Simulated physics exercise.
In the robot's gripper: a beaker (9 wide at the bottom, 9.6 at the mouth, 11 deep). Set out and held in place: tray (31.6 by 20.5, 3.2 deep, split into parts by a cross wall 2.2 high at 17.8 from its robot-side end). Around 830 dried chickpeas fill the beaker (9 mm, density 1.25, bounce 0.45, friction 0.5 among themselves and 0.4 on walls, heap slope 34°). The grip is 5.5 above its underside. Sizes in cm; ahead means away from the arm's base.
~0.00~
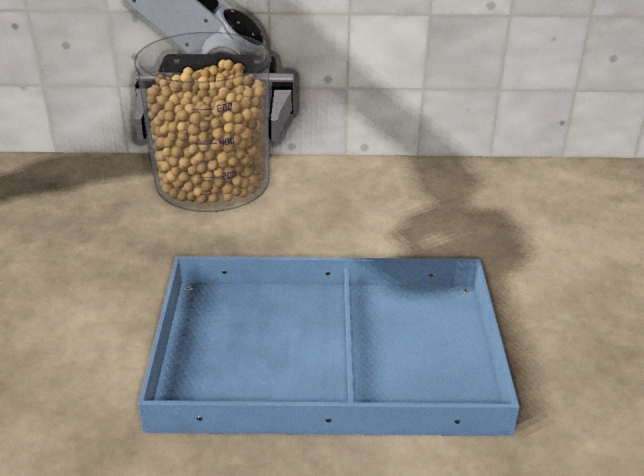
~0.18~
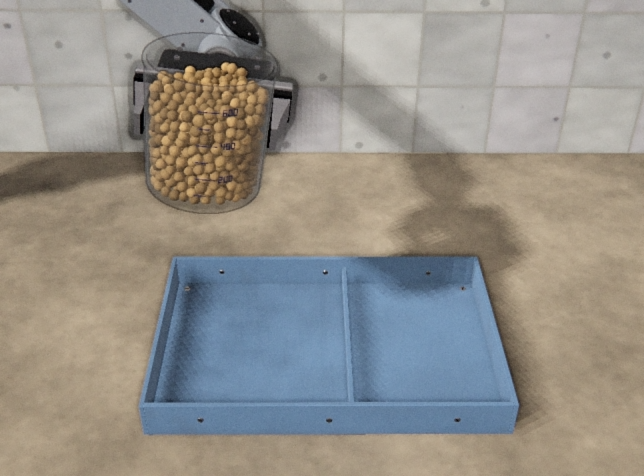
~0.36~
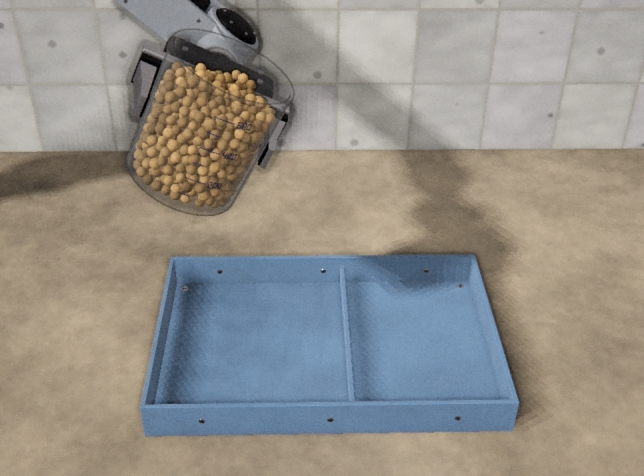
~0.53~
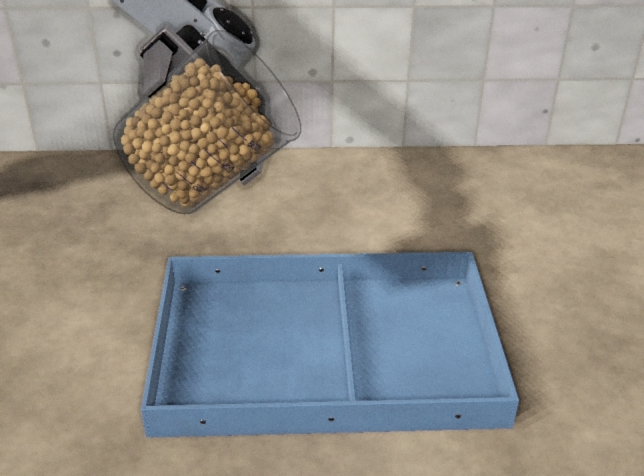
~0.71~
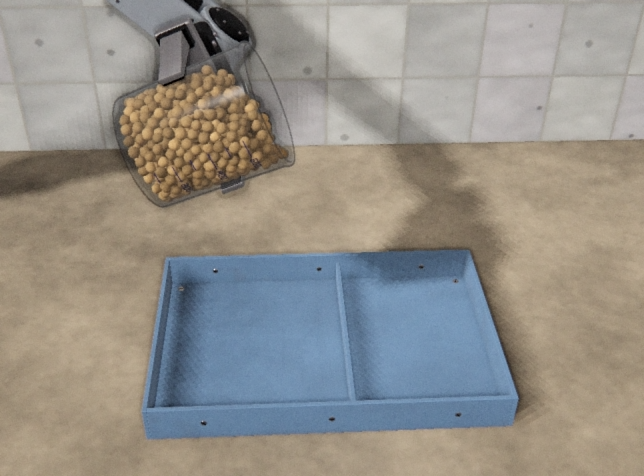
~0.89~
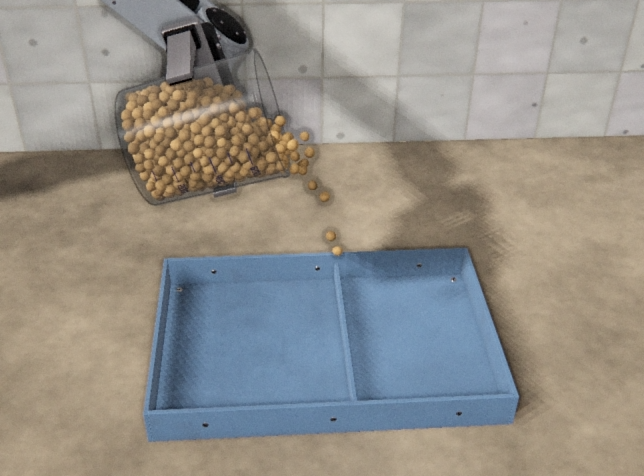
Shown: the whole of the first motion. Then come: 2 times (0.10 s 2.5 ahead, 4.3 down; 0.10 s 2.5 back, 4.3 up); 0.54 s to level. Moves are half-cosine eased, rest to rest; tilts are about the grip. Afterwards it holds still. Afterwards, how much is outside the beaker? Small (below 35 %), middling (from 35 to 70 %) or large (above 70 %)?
Outside the beaker the share is small, below 35 %.
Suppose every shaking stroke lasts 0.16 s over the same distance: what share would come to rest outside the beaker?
Then about 10 per cent.
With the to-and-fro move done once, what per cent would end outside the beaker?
It would be near 15 per cent.
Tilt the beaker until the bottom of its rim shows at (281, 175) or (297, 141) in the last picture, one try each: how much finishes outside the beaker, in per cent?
About 45 and 10 per cent.
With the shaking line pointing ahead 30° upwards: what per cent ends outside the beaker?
About 85 per cent.
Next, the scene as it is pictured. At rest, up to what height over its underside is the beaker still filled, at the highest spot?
Roughly 10.0 cm.
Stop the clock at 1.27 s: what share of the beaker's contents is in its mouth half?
About 45 per cent.
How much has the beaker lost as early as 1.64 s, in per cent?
About 25 per cent by then.
By 1.27 s, tilted 75° forward, highest piece 26 above the table; 681 in the beaker, 64 in the far-side part, 10 in the robot-side part, 73 in flight or on a rim.
By 1.64 s, tilted 20° forward, highest piece 29 above the table; 620 in the beaker, 154 in the far-side part, 30 in the robot-side part, 18 on the table or floor, 6 in flight or on a rim.
By 2.03 s, level, highest piece 29 above the table; 620 in the beaker, 155 in the far-side part, 32 in the robot-side part, 21 on the table or floor.
By 3.08 s, level, highest piece 29 above the table; 620 in the beaker, 155 in the far-side part, 32 in the robot-side part, 21 on the table or floor.
Final count, 620 in the beaker, 155 in the far-side part, 32 in the robot-side part, 21 on the table or floor. That is 25 % outside the beaker.
